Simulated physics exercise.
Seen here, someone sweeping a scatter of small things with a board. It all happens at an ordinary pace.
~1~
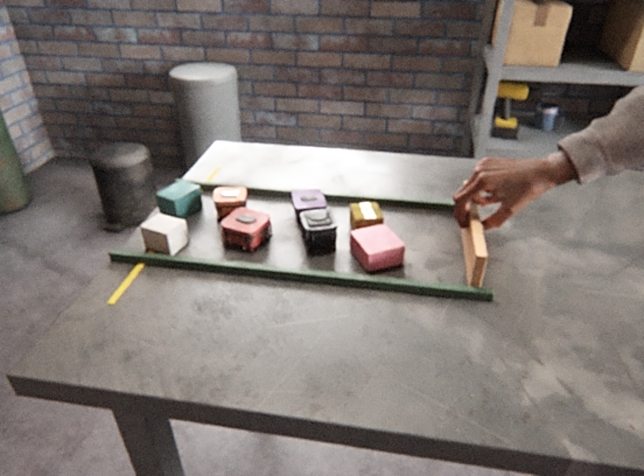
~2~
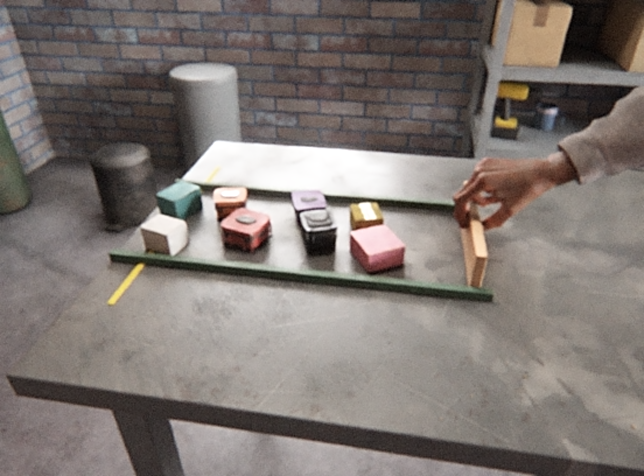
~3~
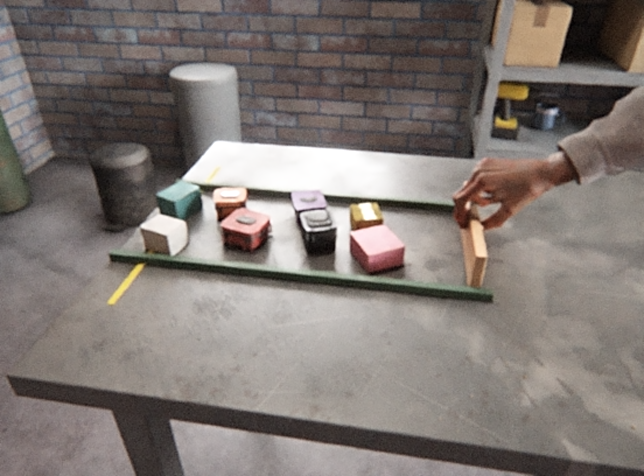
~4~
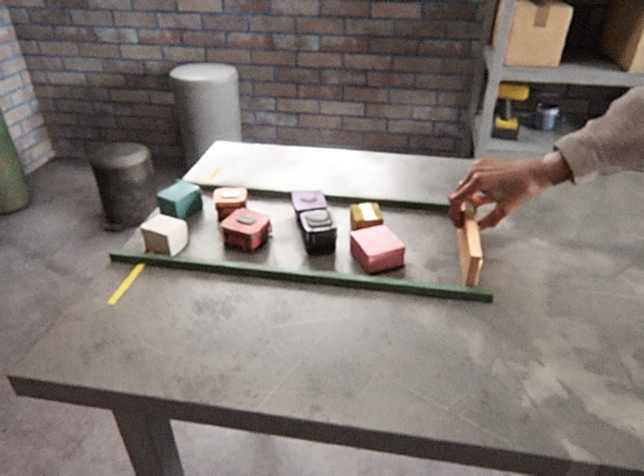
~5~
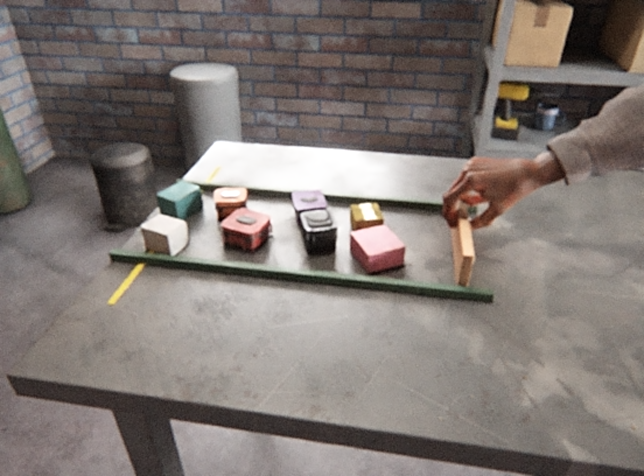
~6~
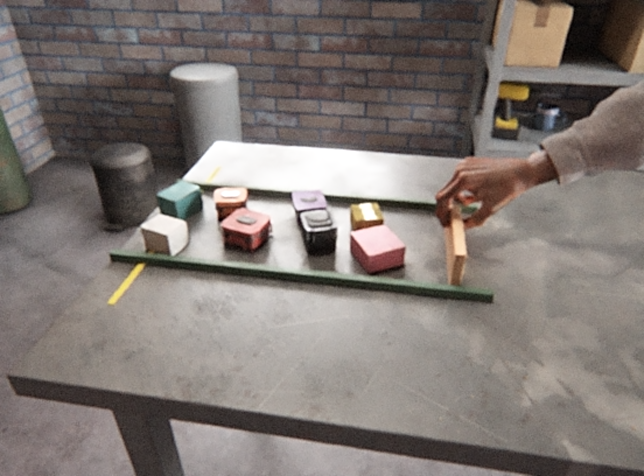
To begin with, a hand holds a wooden board upright at the right end of two green rails on a grey table, with several small coloured blocks and cases scattered between them. The board stays nearly still, then the hand slides it slightly left, while the scattered objects remain unmoved and untouched.
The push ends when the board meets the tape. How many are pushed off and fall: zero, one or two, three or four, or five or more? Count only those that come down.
Here the number that fall off is five or more.
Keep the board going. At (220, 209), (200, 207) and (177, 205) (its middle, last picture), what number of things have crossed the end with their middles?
Past the end: 3, 4 and 6.
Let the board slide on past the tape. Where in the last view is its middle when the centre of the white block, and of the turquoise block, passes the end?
Its middle is around (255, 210) and around (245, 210).
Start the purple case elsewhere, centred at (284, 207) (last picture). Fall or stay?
From there it goes over.
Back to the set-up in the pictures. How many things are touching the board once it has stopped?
It touches 2.
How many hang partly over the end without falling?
1 of them.
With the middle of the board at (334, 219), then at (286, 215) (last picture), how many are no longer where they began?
By then 5, and 7.
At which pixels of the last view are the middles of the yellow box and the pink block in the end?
First (173, 201), then (151, 220).
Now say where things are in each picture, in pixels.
Turquoise block (180, 201); white block (165, 235); orange case (231, 204); board (471, 231); tape (176, 221), in the first frame.
White block (165, 235); purple case (309, 208), in the second frame.
Orange case (231, 204); red case (247, 230), in the third frame.
Turquoise block (180, 201); pink block (377, 248), in the fourth frame.
White block (165, 235); board (460, 231), in the fifth frame.
Turquoise block (181, 201); white block (165, 235); orange case (232, 204); board (453, 230); tape (177, 221), in the sixth frame.
A little later, none off yet; turquoise block at rest near (181, 201); white block at rest near (165, 235); orange case at rest near (232, 204).
Next, none off yet; turquoise block shifted a little near (170, 201); white block shifted about its own width near (127, 236); orange case shifted about its own width near (201, 200).
When it is over, the number that fall off is five or more; down, black case, purple case, red case, orange case, white block and turquoise block.
